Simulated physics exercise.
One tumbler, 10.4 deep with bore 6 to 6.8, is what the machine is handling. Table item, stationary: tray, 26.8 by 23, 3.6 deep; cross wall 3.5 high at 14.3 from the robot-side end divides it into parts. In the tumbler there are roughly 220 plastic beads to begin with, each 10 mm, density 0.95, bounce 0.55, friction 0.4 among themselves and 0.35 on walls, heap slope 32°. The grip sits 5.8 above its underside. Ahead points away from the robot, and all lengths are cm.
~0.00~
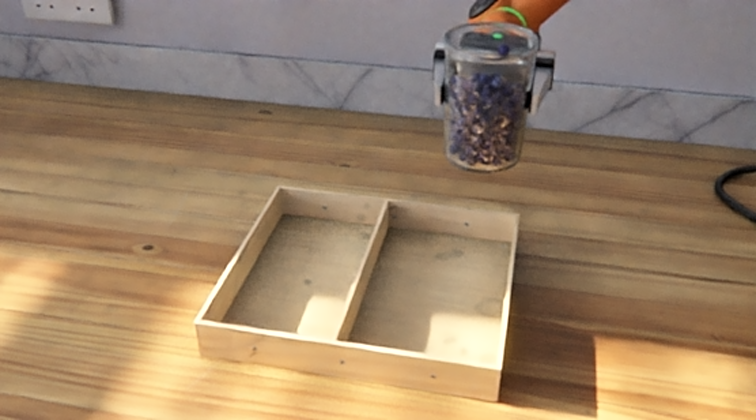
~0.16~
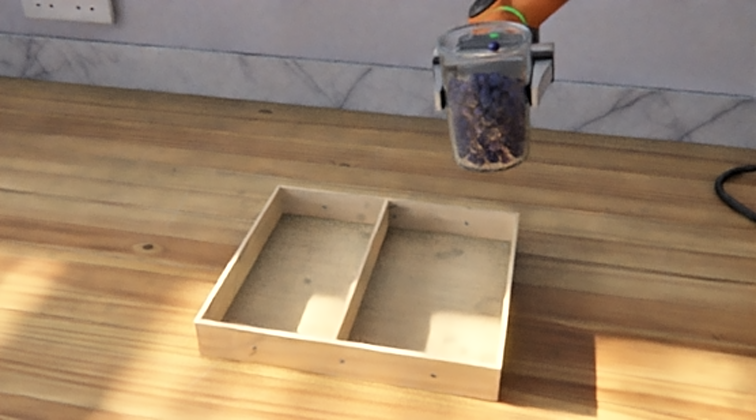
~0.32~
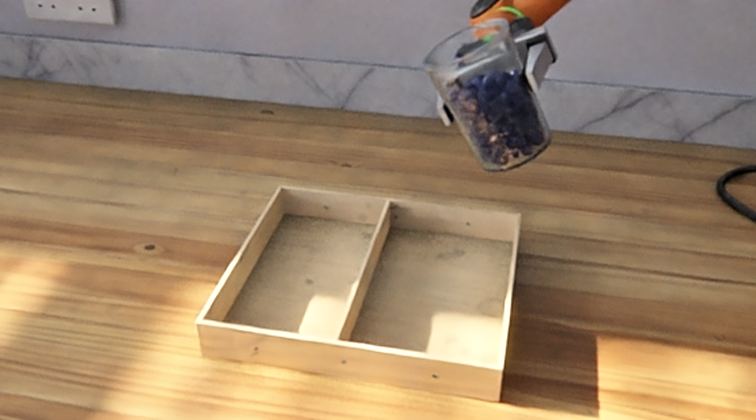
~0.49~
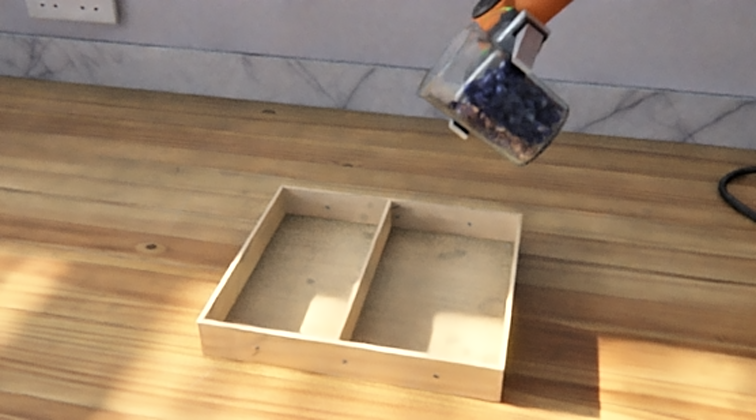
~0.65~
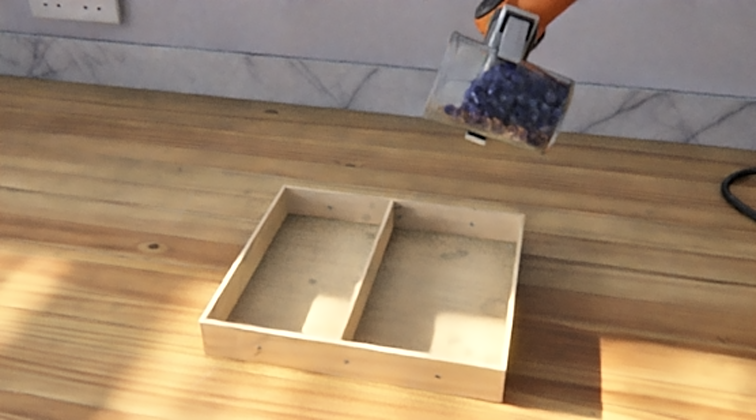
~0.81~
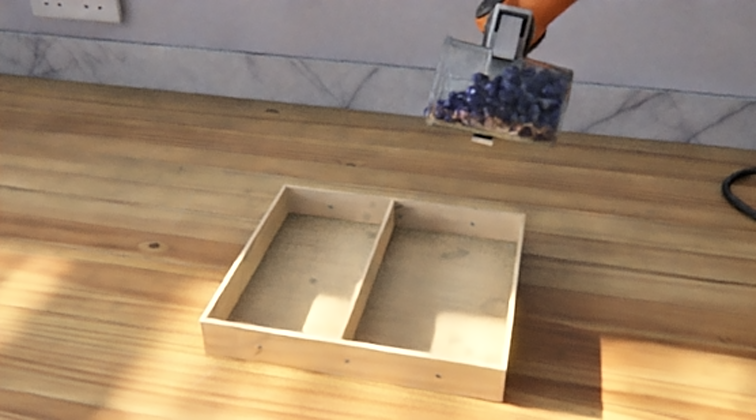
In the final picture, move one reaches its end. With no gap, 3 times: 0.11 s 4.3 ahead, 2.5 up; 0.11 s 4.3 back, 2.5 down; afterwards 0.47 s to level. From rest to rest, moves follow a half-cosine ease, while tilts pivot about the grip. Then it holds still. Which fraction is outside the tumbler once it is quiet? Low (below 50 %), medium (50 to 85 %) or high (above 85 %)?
High.
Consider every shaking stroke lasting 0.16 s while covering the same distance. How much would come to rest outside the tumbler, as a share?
Then roughly 80 percent.
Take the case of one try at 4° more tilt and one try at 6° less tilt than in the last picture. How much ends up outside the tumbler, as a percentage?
About 100 and 80 per cent.
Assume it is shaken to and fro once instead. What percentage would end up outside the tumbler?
I'd expect something close to 85 per cent.
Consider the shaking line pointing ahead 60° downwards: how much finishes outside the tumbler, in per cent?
Some 30 in a hundred.
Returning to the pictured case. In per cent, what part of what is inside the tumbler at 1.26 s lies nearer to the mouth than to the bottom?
Mouth half: Close to 85 per cent.
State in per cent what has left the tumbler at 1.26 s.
90 %.
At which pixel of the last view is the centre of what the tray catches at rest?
It sits close to (292, 277).
After 1.26 s, tilted 82° forward, highest piece 22 above the table; 160 in the far-side part, 25 in the tumbler, 10 in the robot-side part, 24 in flight or on a rim.
After 1.71 s, tilted 39° forward, highest piece 23 above the table; 180 in the far-side part, 26 in the robot-side part, 10 in the tumbler, 3 on the table or floor.
After 2.14 s, level, highest piece 19 above the table; 180 in the far-side part, 26 in the robot-side part, 10 in the tumbler, 3 on the table or floor.
After 3.19 s, level, highest piece 19 above the table; 180 in the far-side part, 26 in the robot-side part, 10 in the tumbler, 3 on the table or floor.
In the end, 180 in the far-side part, 26 in the robot-side part, 10 in the tumbler, 3 on the table or floor. That is 95 % outside the tumbler.
